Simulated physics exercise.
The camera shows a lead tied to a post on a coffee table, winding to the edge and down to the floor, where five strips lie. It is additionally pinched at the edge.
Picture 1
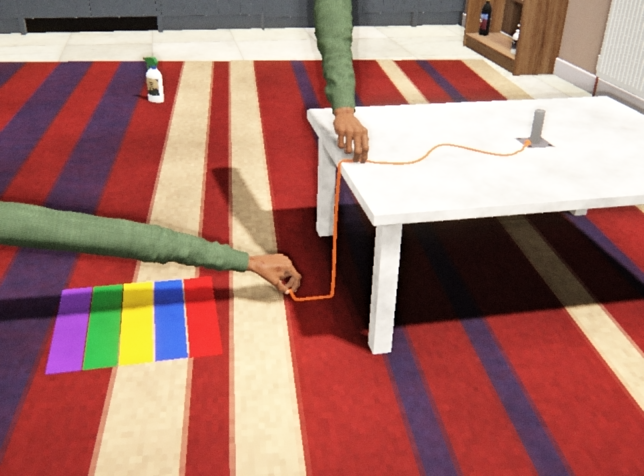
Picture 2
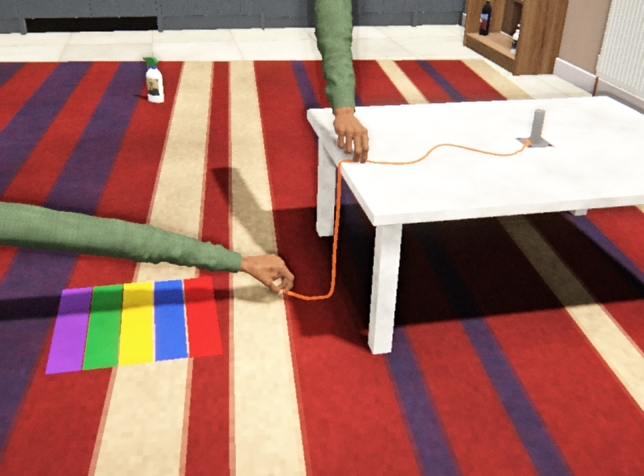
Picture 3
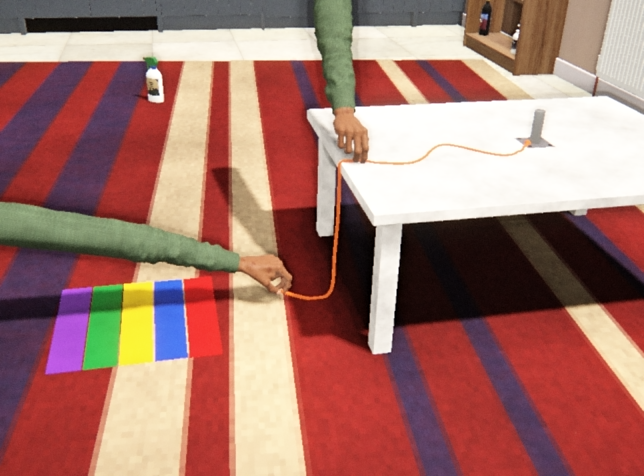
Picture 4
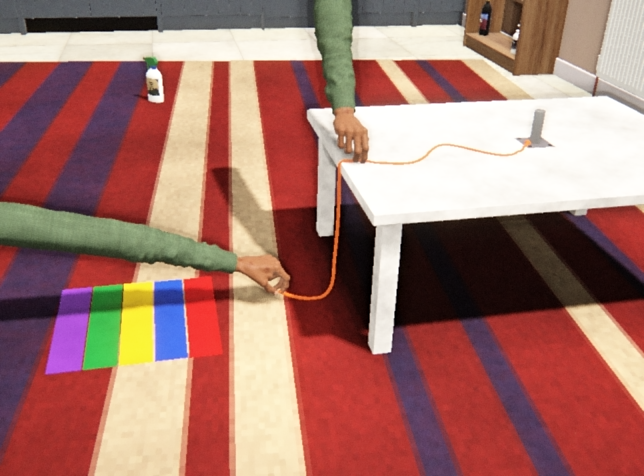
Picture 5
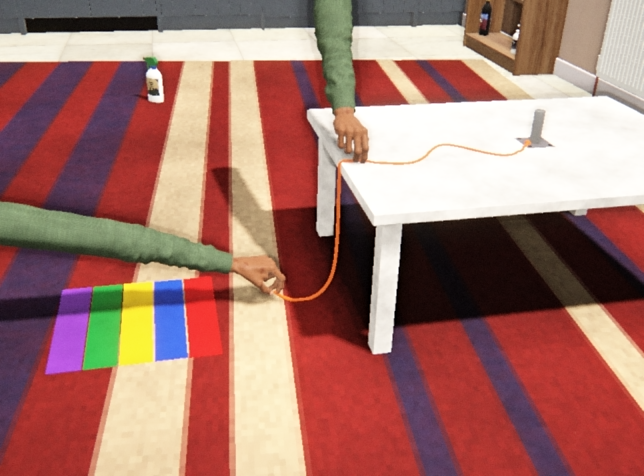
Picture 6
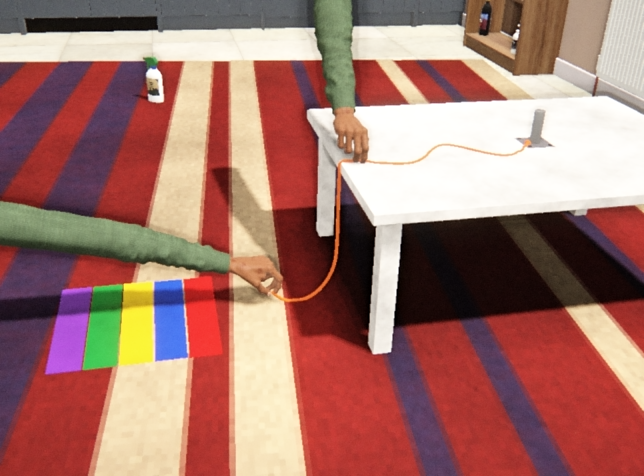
The video shows an orange cord running from a post across a white table, pinched by one hand at the edge, while another hand below draws its hanging end slightly left, near five colored strips on a striped carpet.
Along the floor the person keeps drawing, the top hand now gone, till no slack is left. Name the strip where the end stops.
Yellow.
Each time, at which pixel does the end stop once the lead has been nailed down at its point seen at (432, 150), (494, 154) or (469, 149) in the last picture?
Estimated spots in sequence: (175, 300), (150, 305), (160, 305).
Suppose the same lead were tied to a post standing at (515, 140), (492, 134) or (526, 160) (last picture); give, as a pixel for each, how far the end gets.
The spots are near (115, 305), (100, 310) and (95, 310).
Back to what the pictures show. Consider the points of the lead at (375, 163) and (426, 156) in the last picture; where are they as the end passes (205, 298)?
(340, 168) and (396, 156), approximately.
A little later, end near (205, 298); over red.
Next, end near (161, 303); over blue.
When it is tight, end near (135, 305); over yellow. The yellow one.
